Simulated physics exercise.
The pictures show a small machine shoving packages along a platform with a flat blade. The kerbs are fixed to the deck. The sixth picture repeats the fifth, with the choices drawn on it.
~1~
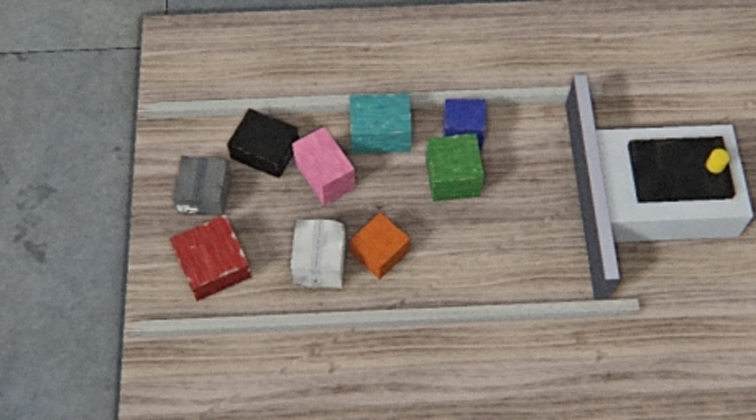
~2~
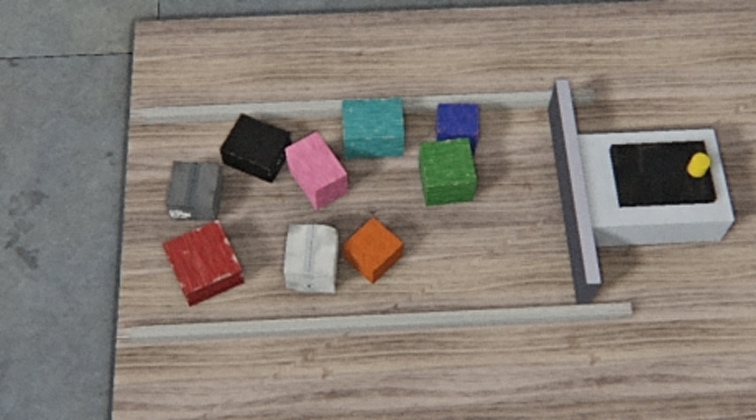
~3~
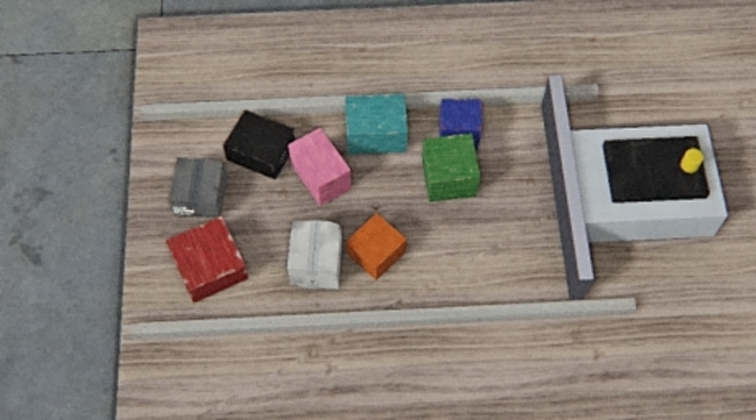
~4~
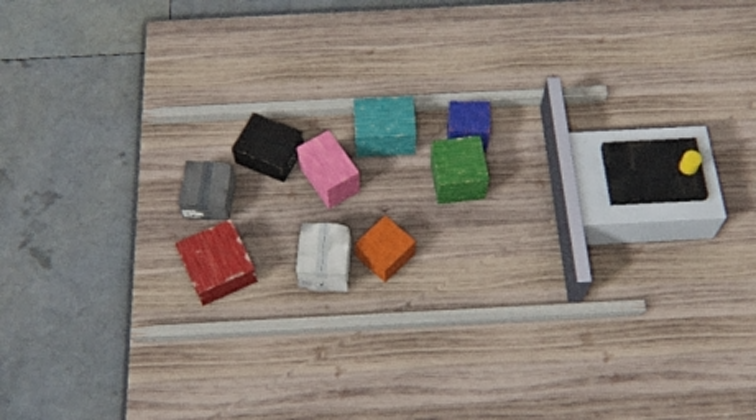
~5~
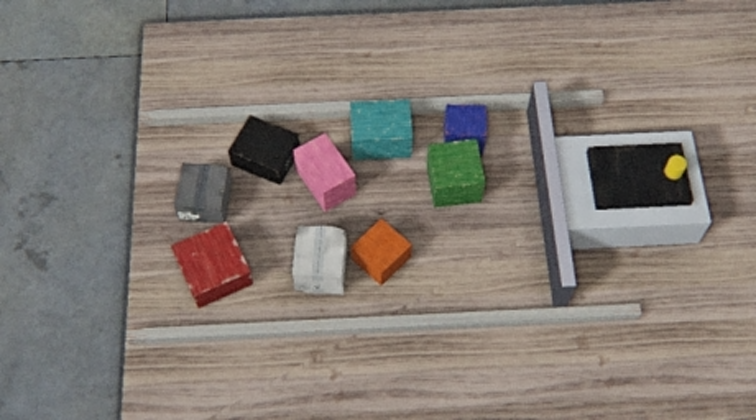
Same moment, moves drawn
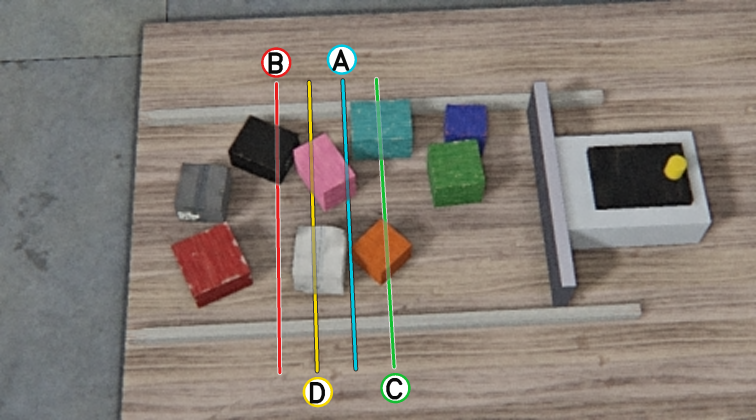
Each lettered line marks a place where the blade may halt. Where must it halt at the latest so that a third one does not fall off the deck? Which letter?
B is the last line within the limit.
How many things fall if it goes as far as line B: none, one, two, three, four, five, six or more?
By then, none.
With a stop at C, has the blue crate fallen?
No.
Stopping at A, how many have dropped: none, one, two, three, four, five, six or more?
The count is none.
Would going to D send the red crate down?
By then, no.
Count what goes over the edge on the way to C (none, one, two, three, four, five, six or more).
In all, none.
On the marked copy, A at (349, 215); B at (278, 218); C at (385, 213); D at (313, 217).
Taking B. A third of the way, robot (533, 180); turquoise crate (369, 131); blue crate (419, 133).
Two thirds of the way, robot (434, 185); grey parcel (195, 202); black box (216, 162).
When it is over, robot (359, 188); black box (145, 166); grey parcel (145, 212); none fallen.
As for the rest, A is within the limit but short; C is within the limit but short; D is within the limit but short.
